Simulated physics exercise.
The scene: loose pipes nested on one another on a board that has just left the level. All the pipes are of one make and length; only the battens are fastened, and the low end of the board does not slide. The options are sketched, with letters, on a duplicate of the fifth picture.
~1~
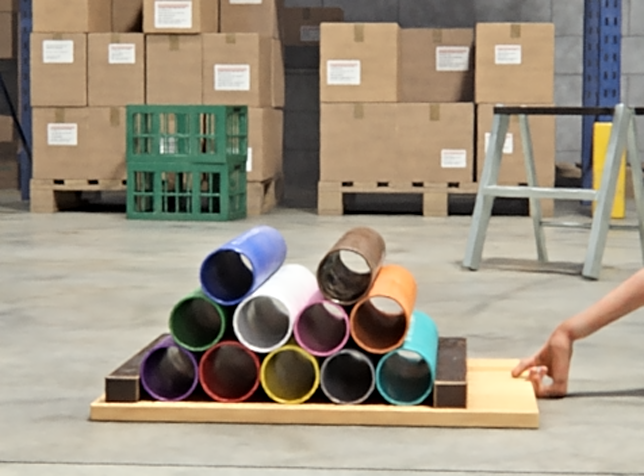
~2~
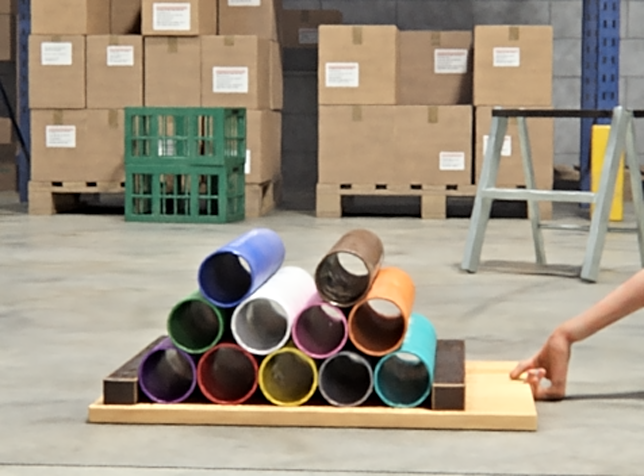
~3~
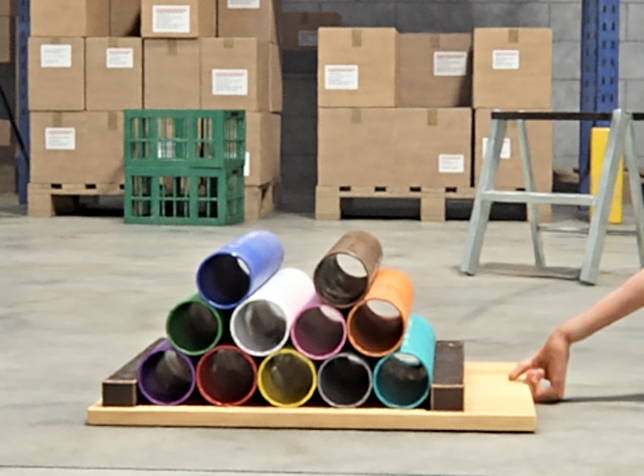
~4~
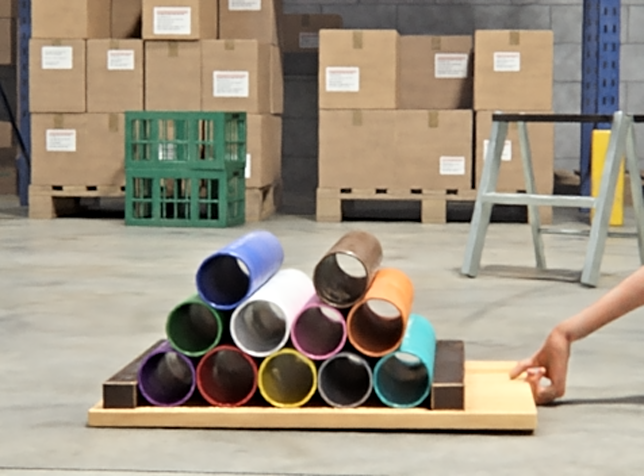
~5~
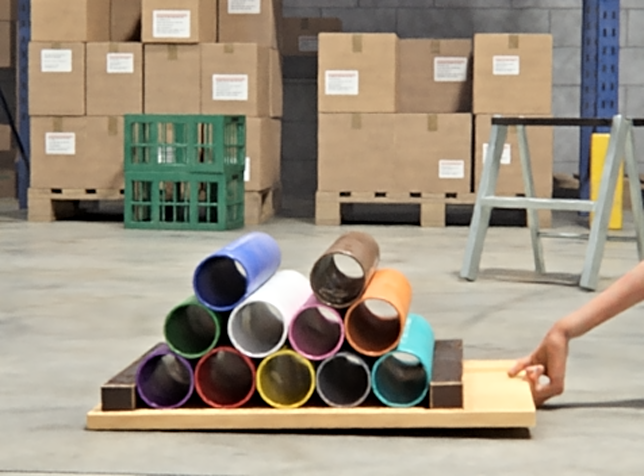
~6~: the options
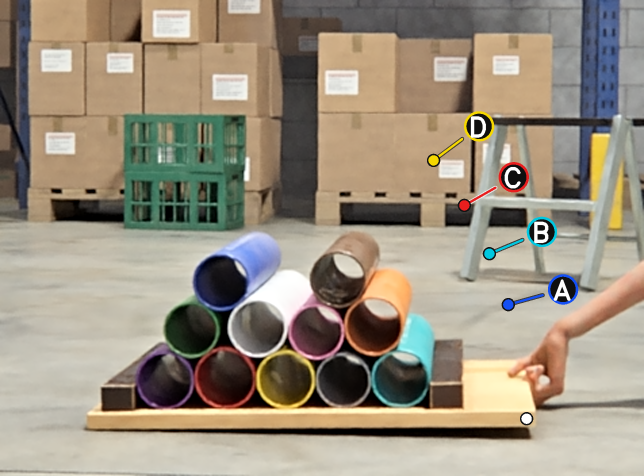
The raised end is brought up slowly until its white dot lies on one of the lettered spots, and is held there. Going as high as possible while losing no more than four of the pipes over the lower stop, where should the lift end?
It can be raised to B.
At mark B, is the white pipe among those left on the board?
Yes, with B.
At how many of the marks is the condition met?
Two of the four.
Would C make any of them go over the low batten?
Yes, at C.
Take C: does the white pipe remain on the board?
No, with C.
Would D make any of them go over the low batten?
At D: Yes.
On the marked copy, A at (508, 305); B at (489, 254); C at (464, 206); D at (433, 161); the white dot at (527, 419).
With B. Early on, board at 19°.
Further on, board at 24°.
At the end, board at 24°, three over the low batten (green, brown, blue).
As for the rest, A none over the low batten; C six over the low batten; D six over the low batten.
